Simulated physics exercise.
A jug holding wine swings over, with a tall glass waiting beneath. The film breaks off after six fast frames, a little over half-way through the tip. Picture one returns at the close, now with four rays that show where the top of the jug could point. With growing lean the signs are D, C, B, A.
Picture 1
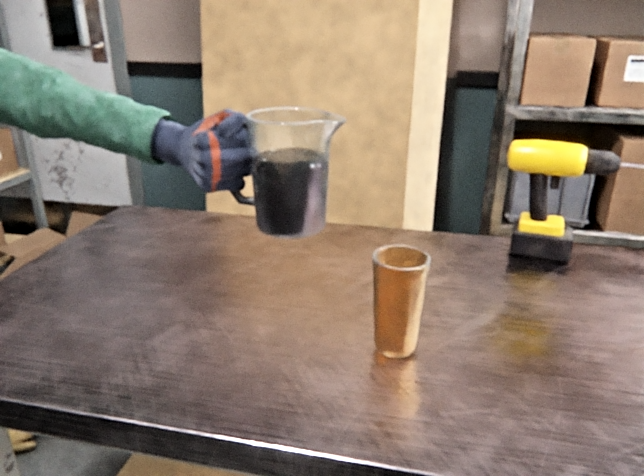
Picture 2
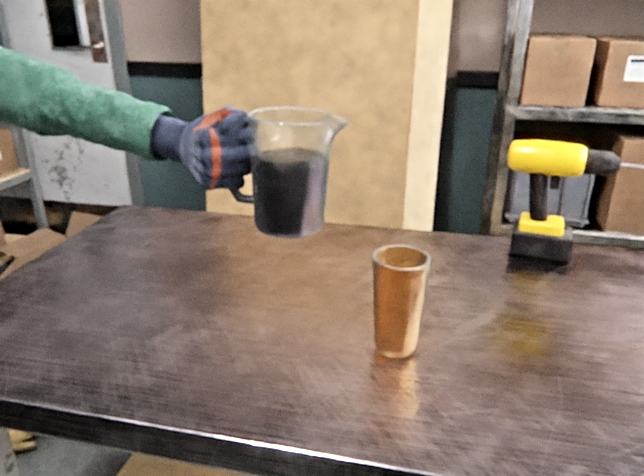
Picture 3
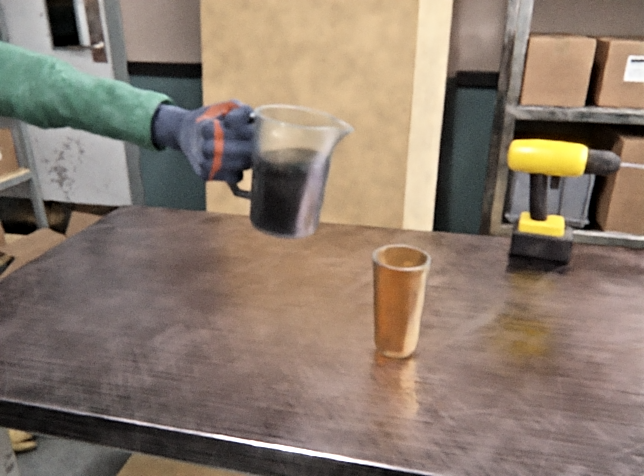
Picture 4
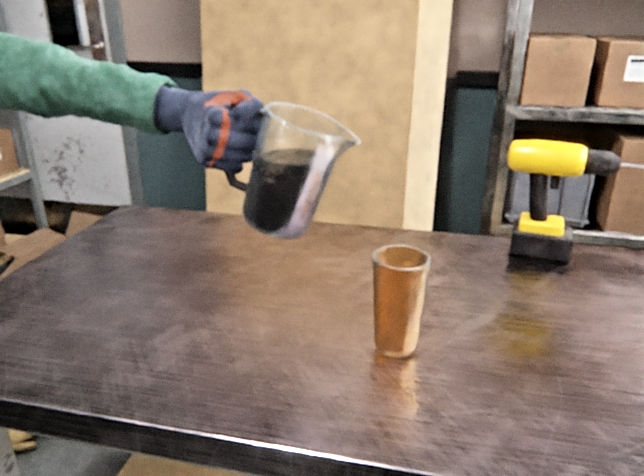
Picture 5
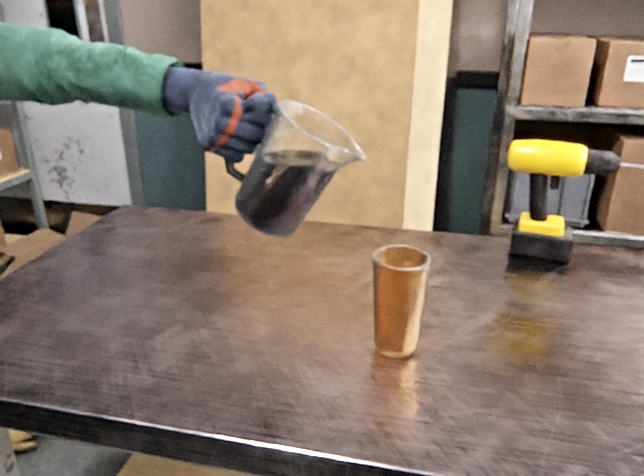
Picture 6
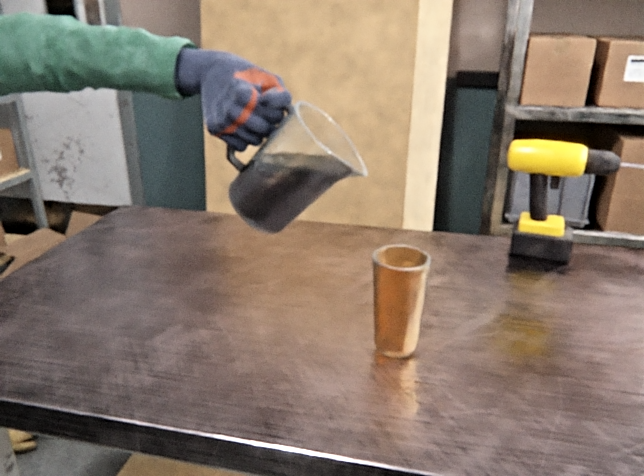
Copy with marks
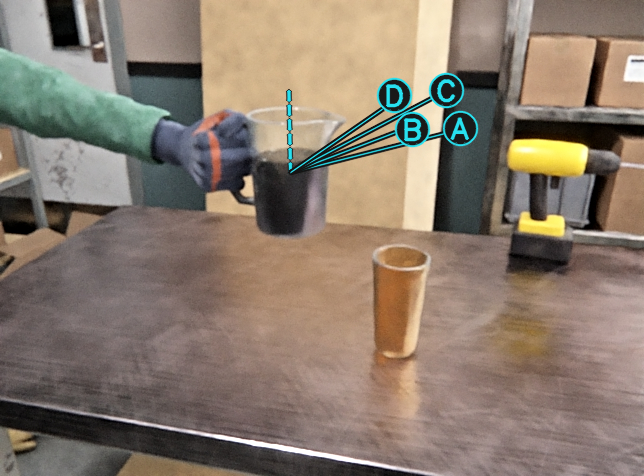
A gloved hand steadily tilts a jug of dark liquid rightward above a tall glass.
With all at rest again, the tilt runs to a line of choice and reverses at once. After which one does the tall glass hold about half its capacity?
Tilt B.
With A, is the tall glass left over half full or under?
Over.
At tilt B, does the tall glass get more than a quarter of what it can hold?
Yes, it does.
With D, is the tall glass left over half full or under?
Under half.
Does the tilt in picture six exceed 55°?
No.
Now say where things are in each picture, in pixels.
Upright, lip at (344, 120); rim of the tall glass round (401, 256); nothing has left yet, in the first frame.
Tipped about 2°, lip at (346, 123); nothing has left yet, in the second frame.
Tipped about 9°, lip at (352, 130); nothing has left yet, in the third frame.
Tipped about 18°, lip at (359, 142); nothing has left yet, in the fourth frame.
Tipped about 30°, lip at (364, 157); nothing has left yet, in the fifth frame.
Tipped about 43°, lip at (366, 174); nothing has left yet, in the sixth frame.
In cyan, A at (443, 133); B at (394, 132); C at (431, 98); D at (382, 109).
If A is chosen, the tall glass ends with about 73 % of what it can hold.
If B is chosen, the tall glass ends with about 51 % of what it can hold.
If C is chosen, the tall glass ends with about 32 % of what it can hold.
If D is chosen, the tall glass ends with about 17 % of what it can hold.
